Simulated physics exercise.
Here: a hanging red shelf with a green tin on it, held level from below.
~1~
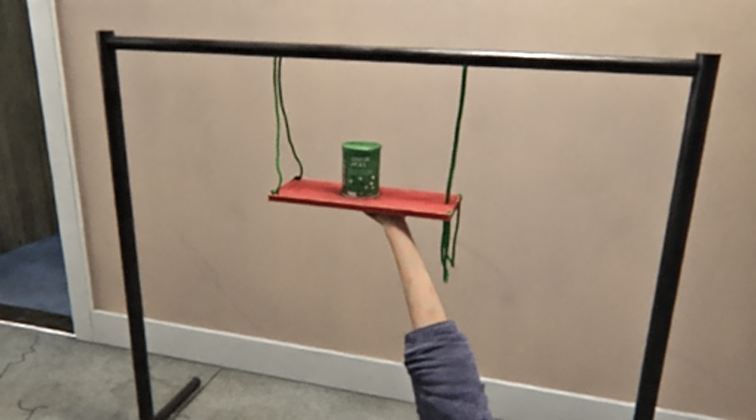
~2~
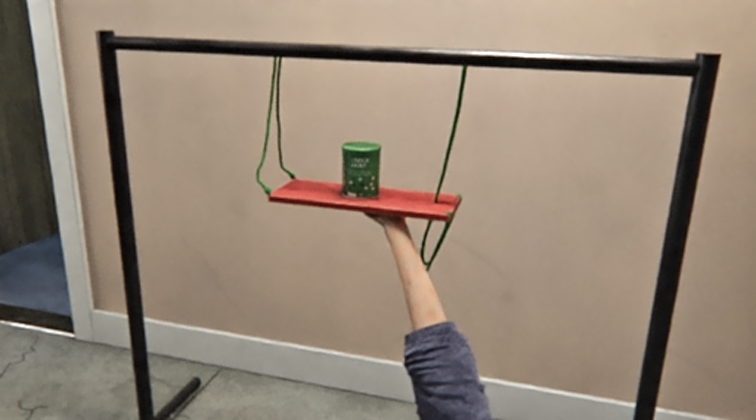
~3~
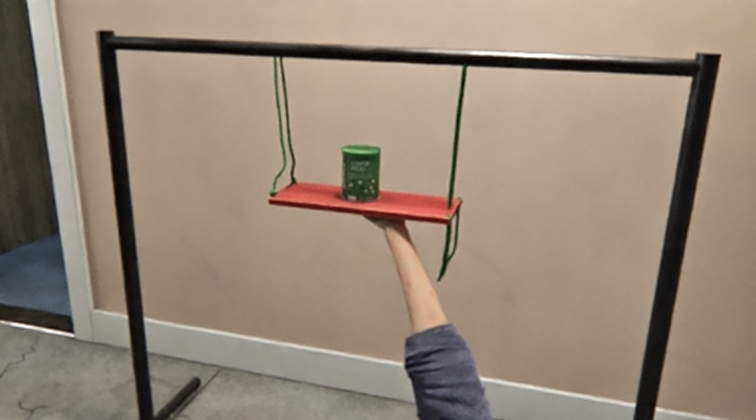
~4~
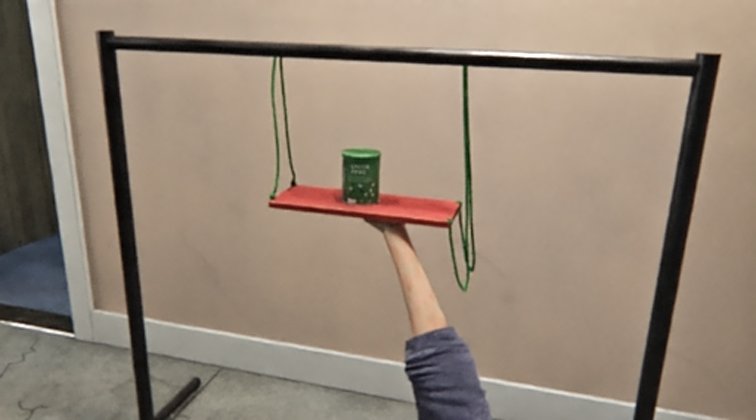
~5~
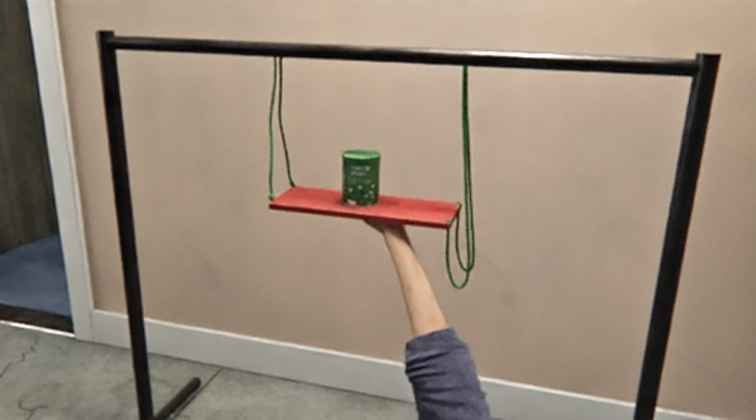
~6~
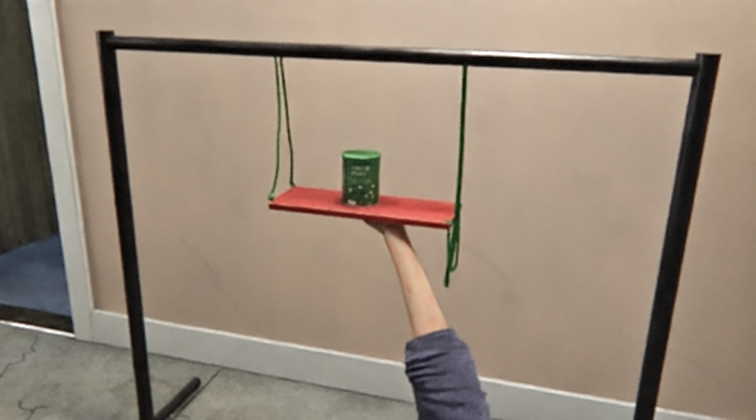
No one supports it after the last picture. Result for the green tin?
Leaves by the right.
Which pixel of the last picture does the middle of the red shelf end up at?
(330, 266).
Then, 0.58 s past the final frame, board tipped 48° down to the right; tin on the floor.
Then, 1.22 s past the final frame, board tipped 53° down to the right; tin on the floor.
When it is over, board tipped 50° down to the right; tin on the floor. The green tin goes off on the right.
